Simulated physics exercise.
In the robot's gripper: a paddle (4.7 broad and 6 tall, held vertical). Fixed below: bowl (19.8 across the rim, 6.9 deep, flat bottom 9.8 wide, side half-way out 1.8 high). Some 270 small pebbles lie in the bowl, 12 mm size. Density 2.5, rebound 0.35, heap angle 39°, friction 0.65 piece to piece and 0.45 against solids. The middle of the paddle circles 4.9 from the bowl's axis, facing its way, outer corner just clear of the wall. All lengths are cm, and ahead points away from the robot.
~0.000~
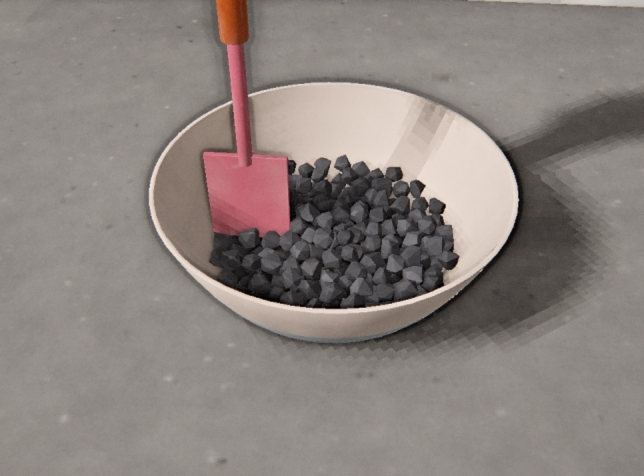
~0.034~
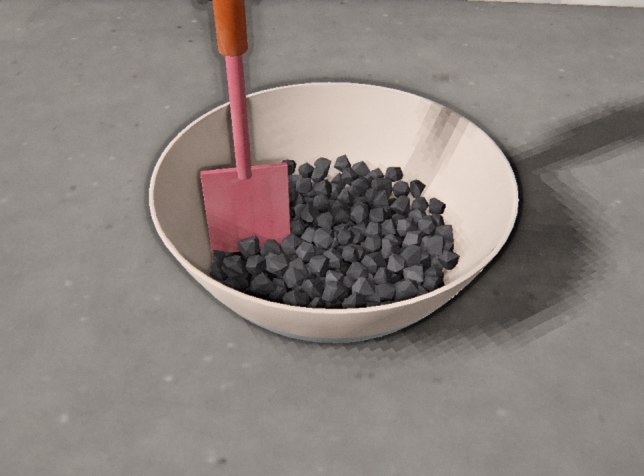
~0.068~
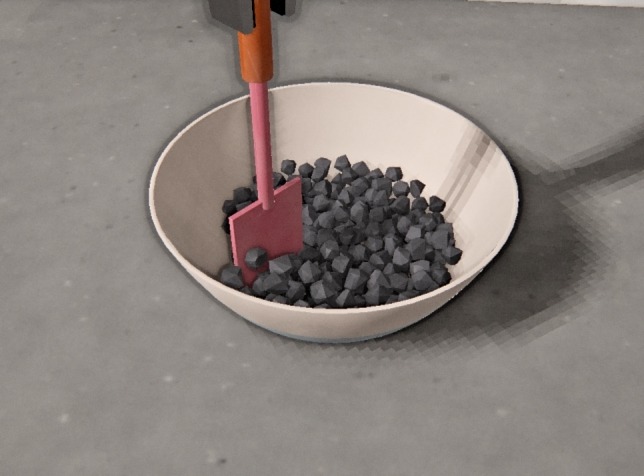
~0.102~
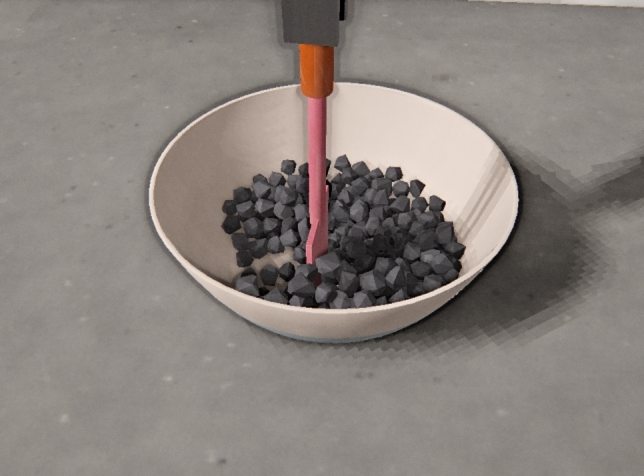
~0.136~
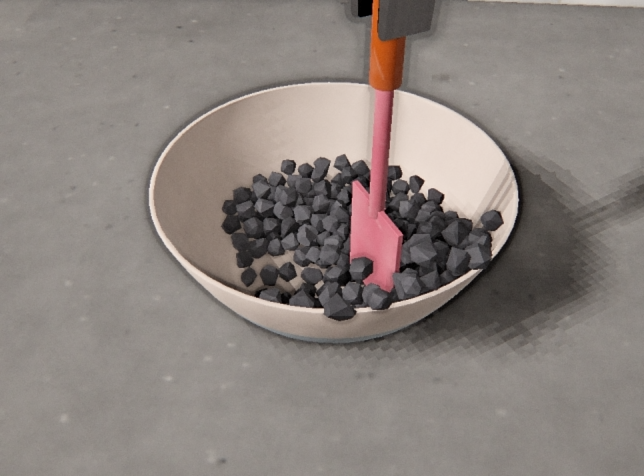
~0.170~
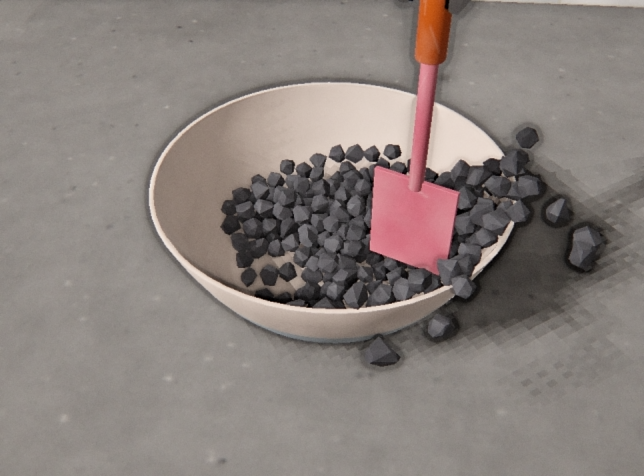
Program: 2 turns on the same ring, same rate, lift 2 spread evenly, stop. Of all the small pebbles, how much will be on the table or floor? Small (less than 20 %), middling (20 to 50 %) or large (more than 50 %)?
On the table or floor the share is middling, 20 to 50 %.
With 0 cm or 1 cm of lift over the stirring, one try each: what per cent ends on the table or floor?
About 45 and 35 per cent.
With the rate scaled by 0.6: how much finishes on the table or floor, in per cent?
Some 10 per cent.
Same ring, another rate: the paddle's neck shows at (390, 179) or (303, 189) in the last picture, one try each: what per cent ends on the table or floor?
Some 15 and 5 per cent.
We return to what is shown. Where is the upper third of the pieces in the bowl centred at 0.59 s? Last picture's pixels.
Around (320, 242).
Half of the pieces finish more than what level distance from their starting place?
Some 8 cm.
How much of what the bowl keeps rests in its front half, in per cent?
Some 50 per cent.
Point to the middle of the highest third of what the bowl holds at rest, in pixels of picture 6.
At about (313, 240).
After 0.38 s, 14° round, highest piece 14 above the table; 204 in the bowl, 36 on the table or floor, 29 in flight or on the tool.
After 0.59 s, 231° round, highest piece 6 above the table; 196 in the bowl, 73 on the table or floor.
After 0.89 s, 0° round, highest piece 4 above the table; 196 in the bowl, 73 on the table or floor.
After 1.59 s, 0° round, highest piece 4 above the table; 196 in the bowl, 73 on the table or floor.
At rest, 196 in the bowl, 73 on the table or floor. That is 27 % on the table or floor.
